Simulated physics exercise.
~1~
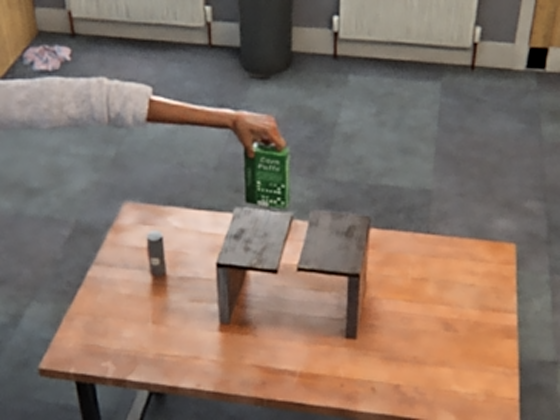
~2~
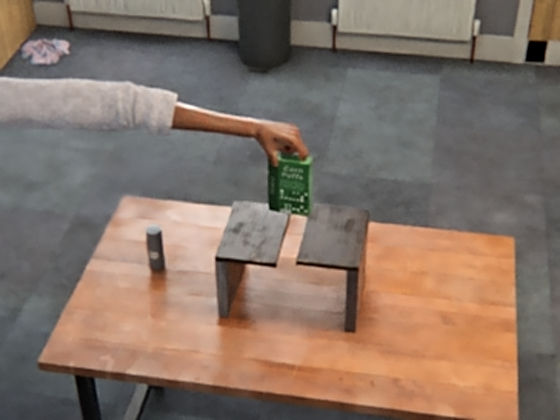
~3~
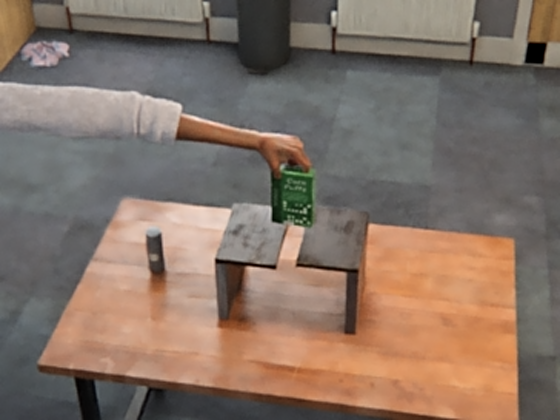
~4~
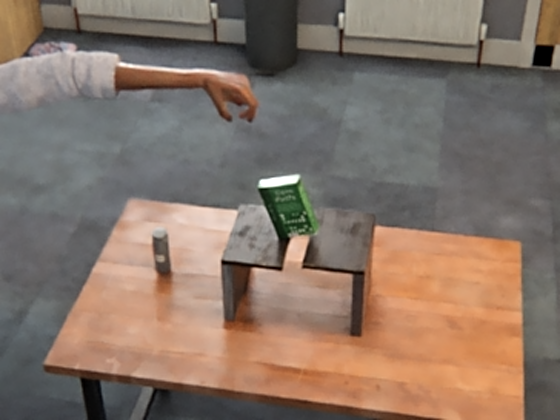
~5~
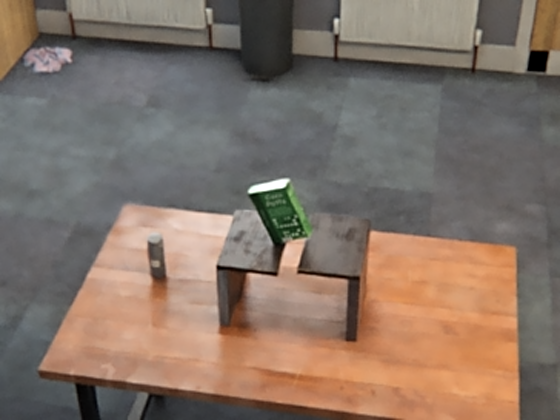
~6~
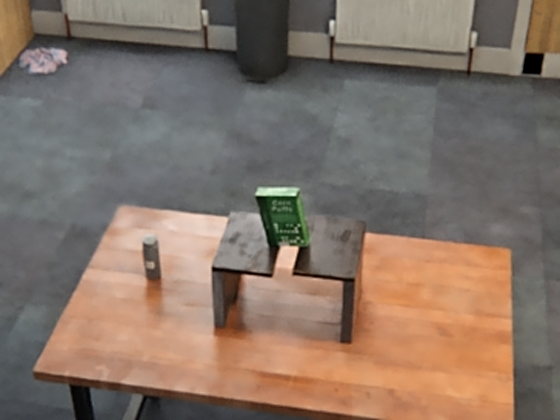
A hand at the end of a pale fuzzy sleeve reaches in from the left, holding a green packet above a wooden table on a grey floor, seen from above. On the table stand two dark stands side by side with a narrow gap between their tops, and a small grey shaker sits to the left. The hand carries the packet right and lowers it upright to the gap. It then lets go and draws back to the left, leaving the packet leaning. The packet shifts its tilt slightly but stays caught on top, while the shaker remains in place.
